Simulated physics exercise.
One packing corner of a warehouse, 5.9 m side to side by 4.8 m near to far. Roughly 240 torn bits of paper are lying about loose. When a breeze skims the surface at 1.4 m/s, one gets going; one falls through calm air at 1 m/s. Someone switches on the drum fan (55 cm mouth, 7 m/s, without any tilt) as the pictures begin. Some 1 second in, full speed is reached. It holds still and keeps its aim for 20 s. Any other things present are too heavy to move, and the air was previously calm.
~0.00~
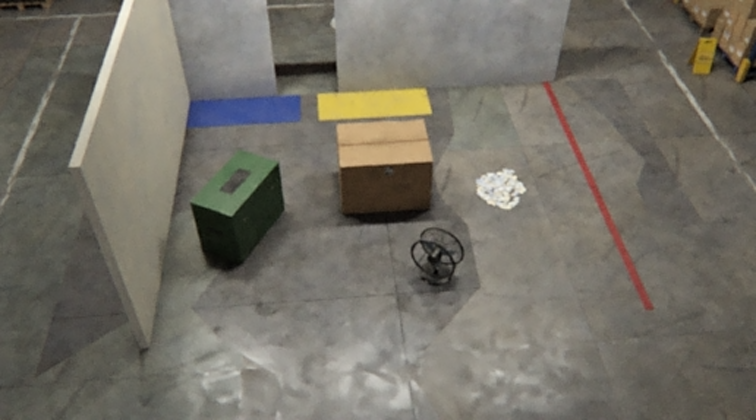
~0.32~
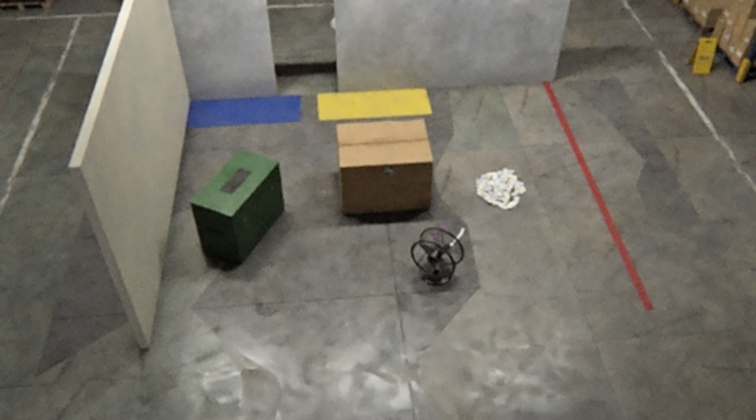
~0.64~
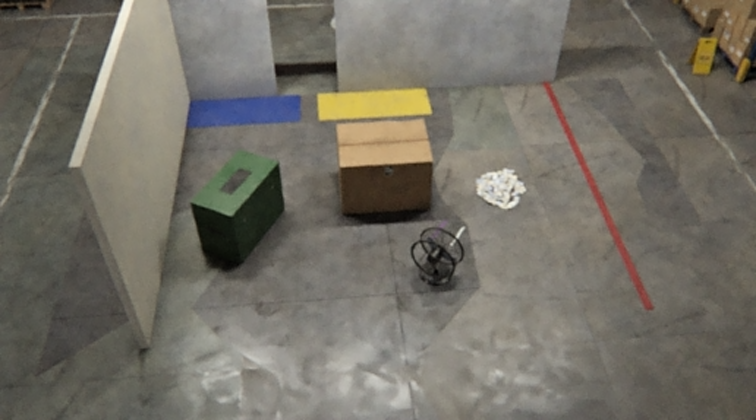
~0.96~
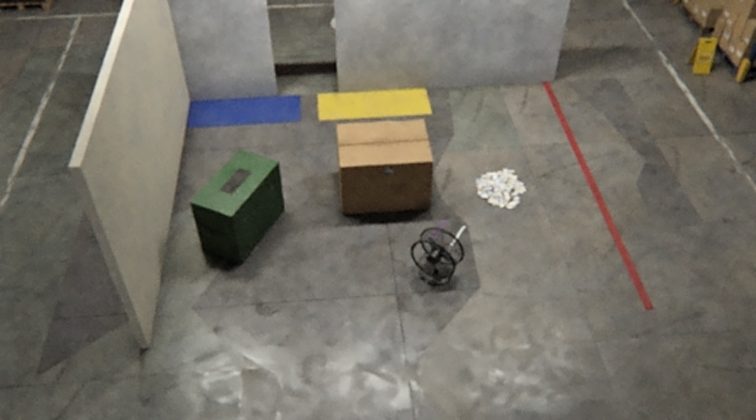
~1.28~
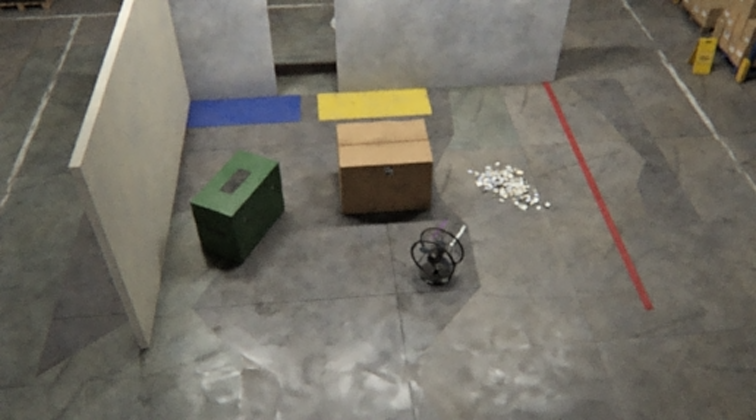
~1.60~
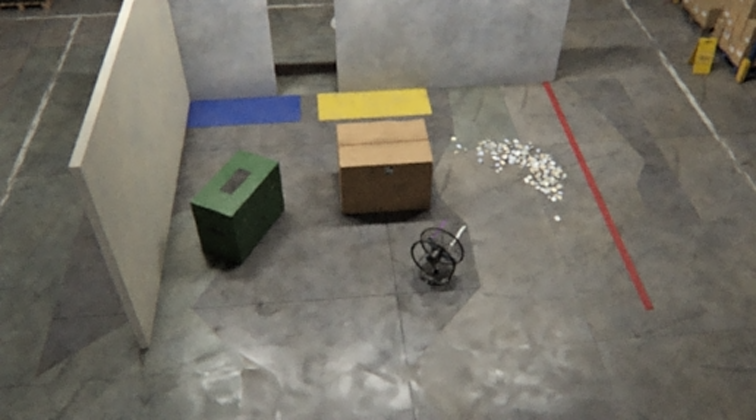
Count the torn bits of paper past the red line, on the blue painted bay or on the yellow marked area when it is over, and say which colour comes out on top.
The red one comes out on top.
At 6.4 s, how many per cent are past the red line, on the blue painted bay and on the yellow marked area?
80 % red, 0 % blue, 15 % yellow.
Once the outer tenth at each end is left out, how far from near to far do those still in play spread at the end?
2.4 m or thereabouts.
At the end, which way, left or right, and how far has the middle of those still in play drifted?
Net drift goes to the left side, close to 0.4 m.
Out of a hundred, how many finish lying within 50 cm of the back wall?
About 10 per cent.
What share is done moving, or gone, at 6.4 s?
Roughly 60 % of them.
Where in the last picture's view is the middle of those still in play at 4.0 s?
Roughly pixel (579, 143).
After 4.0 s, 50 % are on the move or not yet settled, 8 % are on the yellow marked area, 73 % past the red line and 0 % on the blue painted bay; the middle of those still in play is near (579, 143).
After 6.4 s, 40 % are on the move or not yet settled, 13 % are on the yellow marked area, 76 % past the red line and 0 % on the blue painted bay; the middle of those still in play is near (584, 153).
After 11.0 s, 27 % are on the move or not yet settled, 10 % are on the yellow marked area, 79 % past the red line and 1 % on the blue painted bay; the middle of those still in play is near (592, 152).
After 20.0 s, at the end, 10 % are on the yellow marked area, 80 % past the red line and 1 % on the blue painted bay; the middle of those still in play is near (445, 111).
